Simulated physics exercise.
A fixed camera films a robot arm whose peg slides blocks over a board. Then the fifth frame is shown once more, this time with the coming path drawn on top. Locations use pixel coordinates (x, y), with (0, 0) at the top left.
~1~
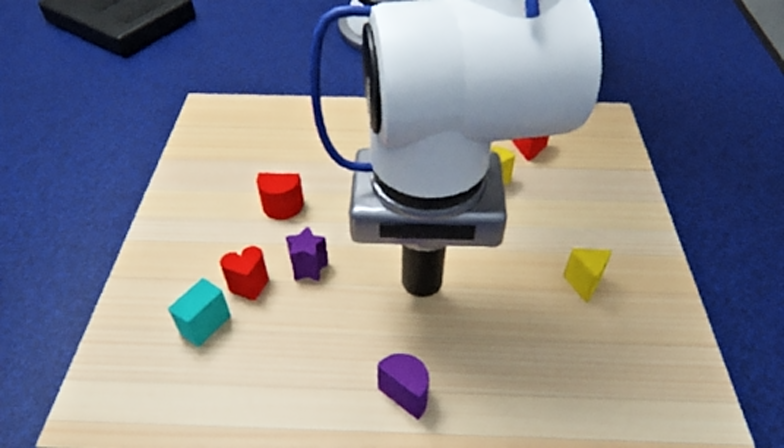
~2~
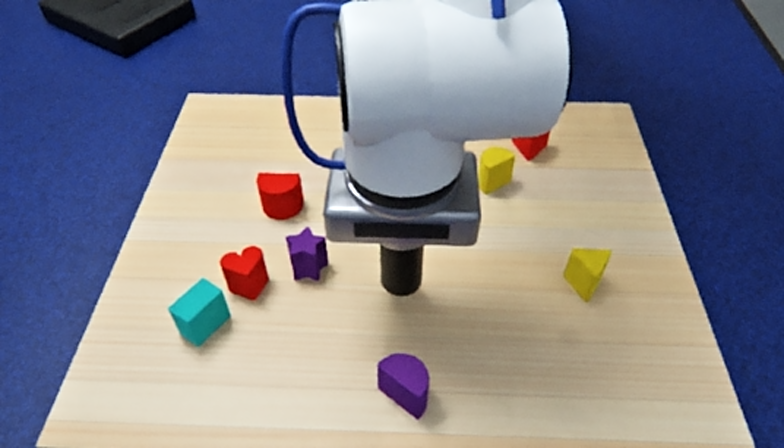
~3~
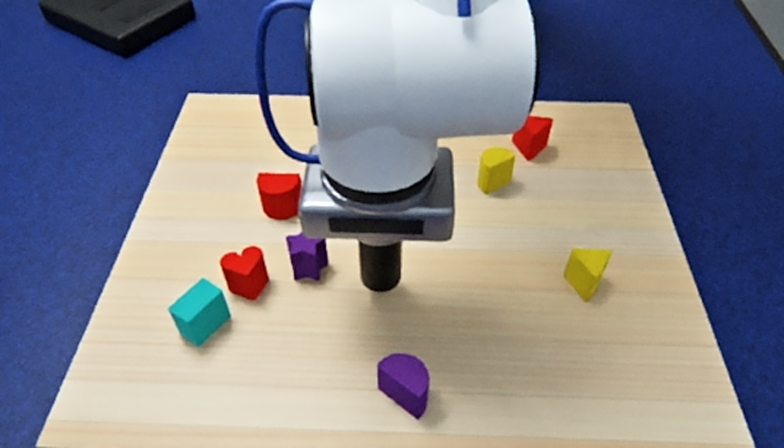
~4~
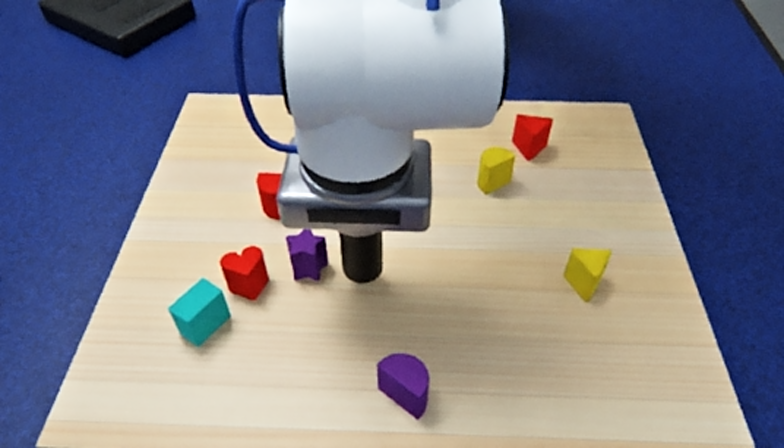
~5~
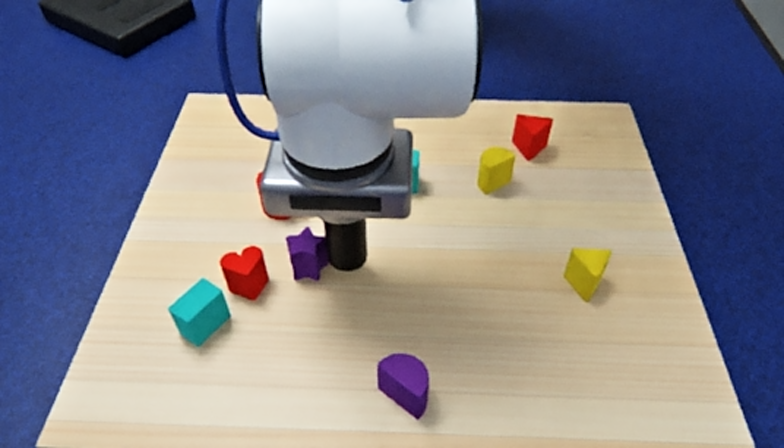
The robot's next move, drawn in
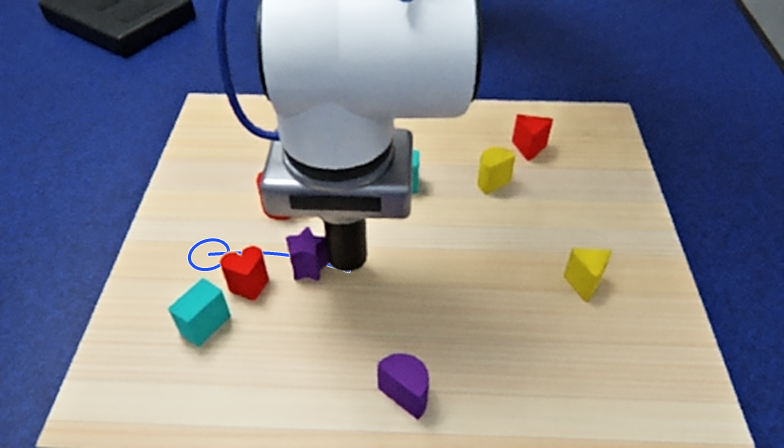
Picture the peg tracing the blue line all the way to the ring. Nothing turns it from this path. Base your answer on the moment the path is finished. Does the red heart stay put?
No, it doesn't check out.
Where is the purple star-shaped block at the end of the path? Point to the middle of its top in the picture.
The spot you're after is about (165, 228) in the image.
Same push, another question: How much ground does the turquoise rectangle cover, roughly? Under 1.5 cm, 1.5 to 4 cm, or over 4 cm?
Travels under 1.5 cm.
Path on the board, from (349, 271) by way of (304, 258) and (257, 253) to (209, 254).
One third of the way, peg (301, 243); red heart (237, 260); purple star-shaped block (264, 232), turned 20° anticlockwise.
Two thirds of the way, peg (253, 238); red heart (230, 261), turned 35° anticlockwise; purple star-shaped block (215, 226), turned 20° anticlockwise.
At the end, peg (204, 240); turquoise rectangle in place; red heart (230, 261), turned 35° anticlockwise; red D-shaped block in place; purple star-shaped block (165, 228), turned 20° anticlockwise.
